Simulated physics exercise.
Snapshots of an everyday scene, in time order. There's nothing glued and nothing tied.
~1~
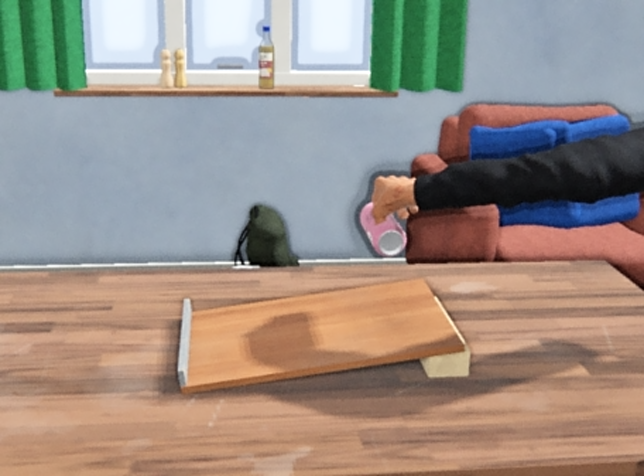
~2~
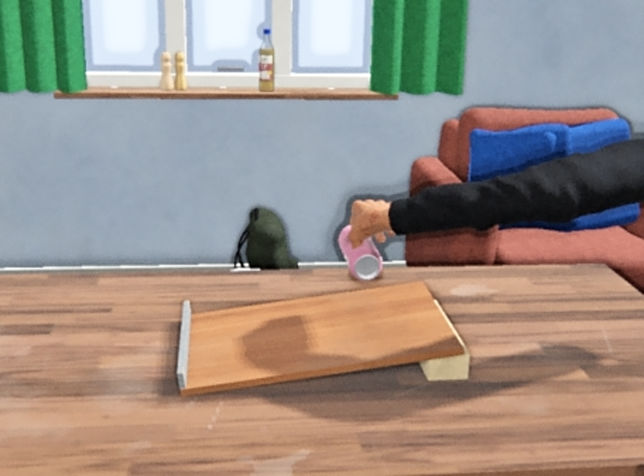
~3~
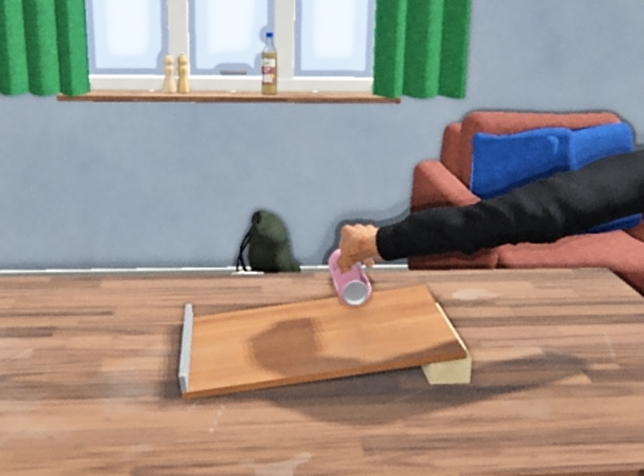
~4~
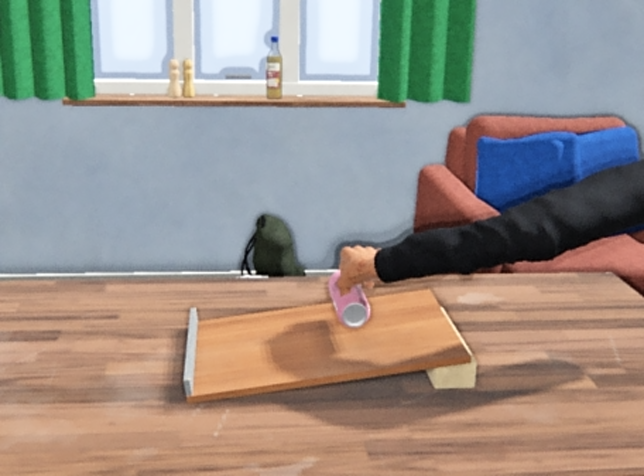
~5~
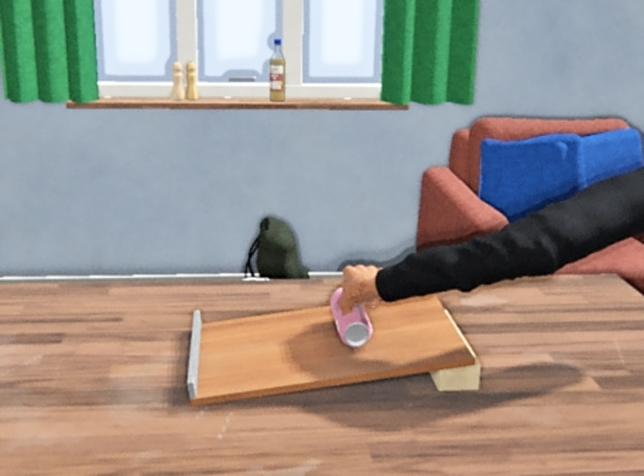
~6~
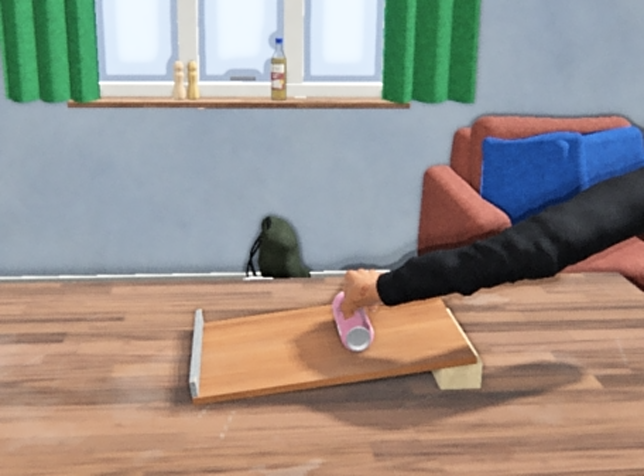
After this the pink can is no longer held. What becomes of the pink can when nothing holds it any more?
I expect it to travel down the slope.
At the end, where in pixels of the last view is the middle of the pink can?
End position, last frame: About (214, 340).
Then, 0.60 s after the last picture, pink can rolled well along near (298, 328).
Then, 0.80 s after the last picture, pink can rolled well along near (252, 335).
At rest, moved from the start, pink can. Seen from the same camera at the end, pink can near (214, 340). The pink can slides or rolls down.
